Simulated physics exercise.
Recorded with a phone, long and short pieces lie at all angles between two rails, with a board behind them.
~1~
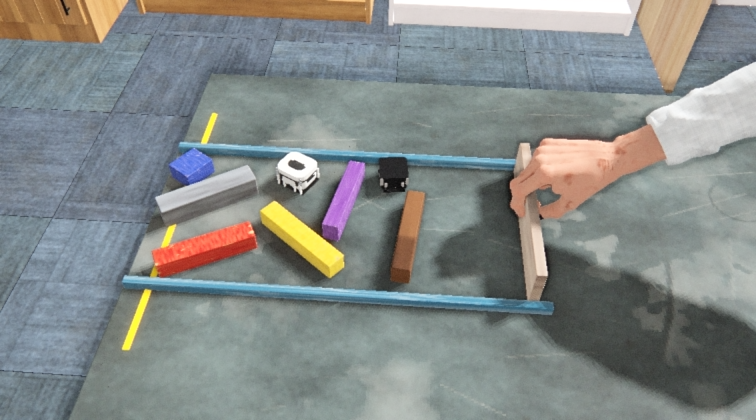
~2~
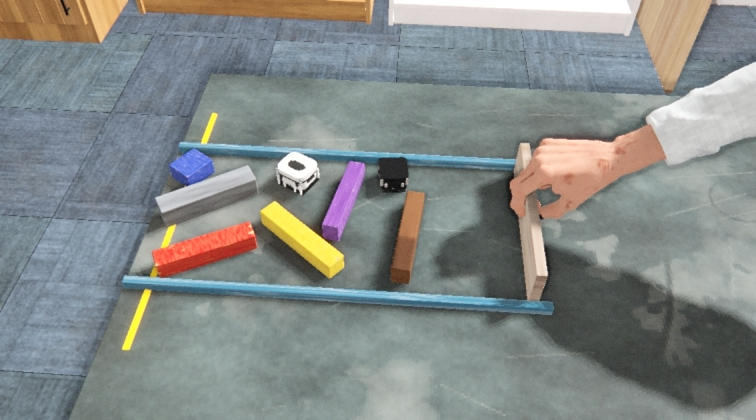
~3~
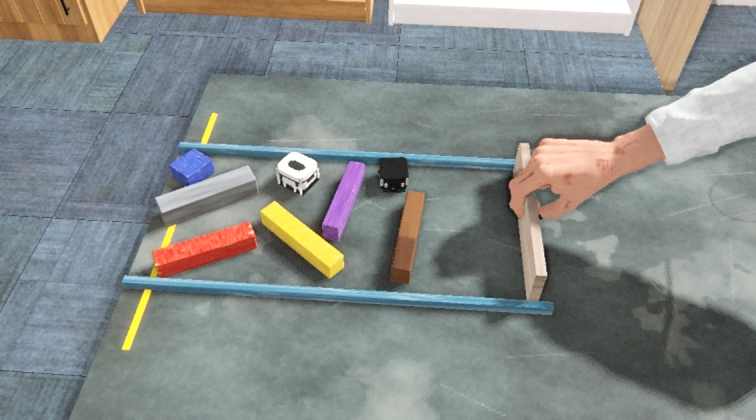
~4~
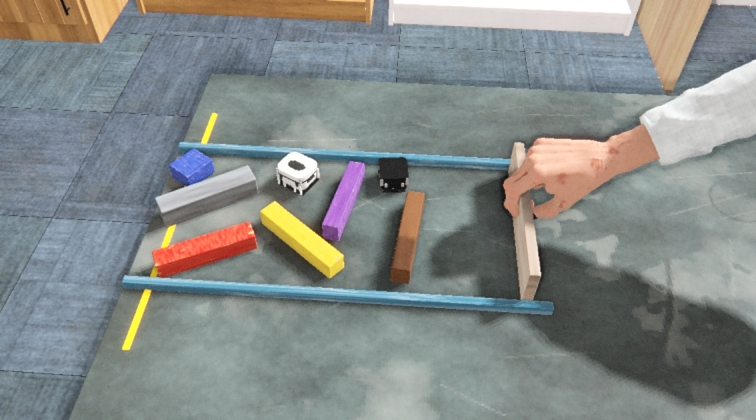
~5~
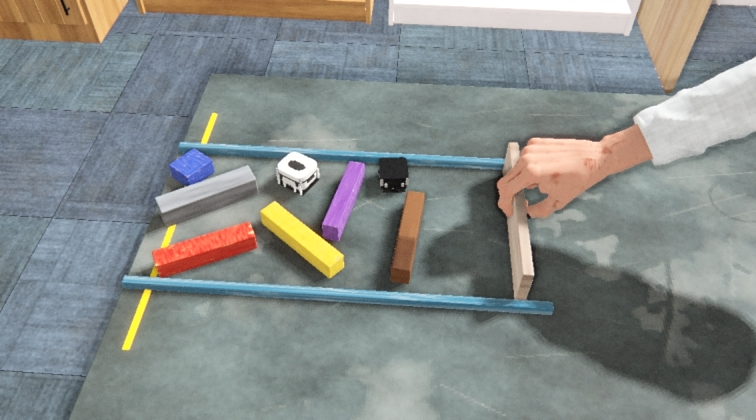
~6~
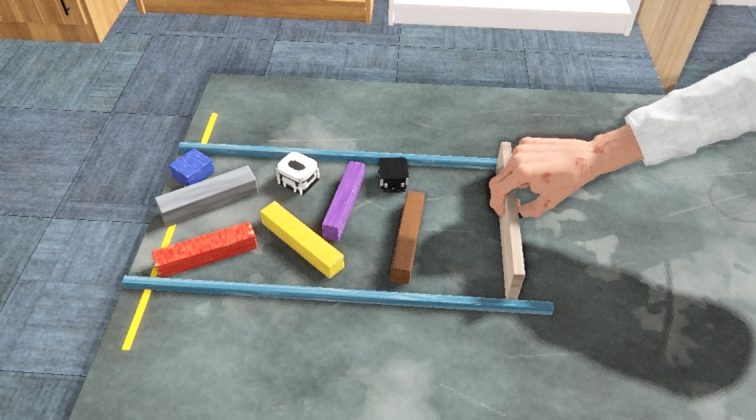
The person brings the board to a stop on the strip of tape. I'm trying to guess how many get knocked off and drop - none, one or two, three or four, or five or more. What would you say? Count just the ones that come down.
I would say five or more.
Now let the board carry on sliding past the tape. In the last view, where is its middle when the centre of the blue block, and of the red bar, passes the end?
The middle is at (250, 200) when it's the blue block, and at (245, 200) when it's the red bar.
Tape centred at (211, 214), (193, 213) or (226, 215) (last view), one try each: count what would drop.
The counts: 4, 4 and 3.
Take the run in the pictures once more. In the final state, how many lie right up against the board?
My count gives 2.
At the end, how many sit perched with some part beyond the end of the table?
It comes to 1.
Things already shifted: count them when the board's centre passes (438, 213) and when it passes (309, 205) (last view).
At first I count 0, and then 7.
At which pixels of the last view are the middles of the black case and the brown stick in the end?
One is at about (180, 160), the other at about (161, 222).
Soon after, none off yet; blue block at rest near (192, 169); grey stick at rest near (208, 196); red bar at rest near (206, 249).
At rest, the number that fall off is five or more; fallen, purple bar, yellow bar, white case, red bar, grey stick and blue block.
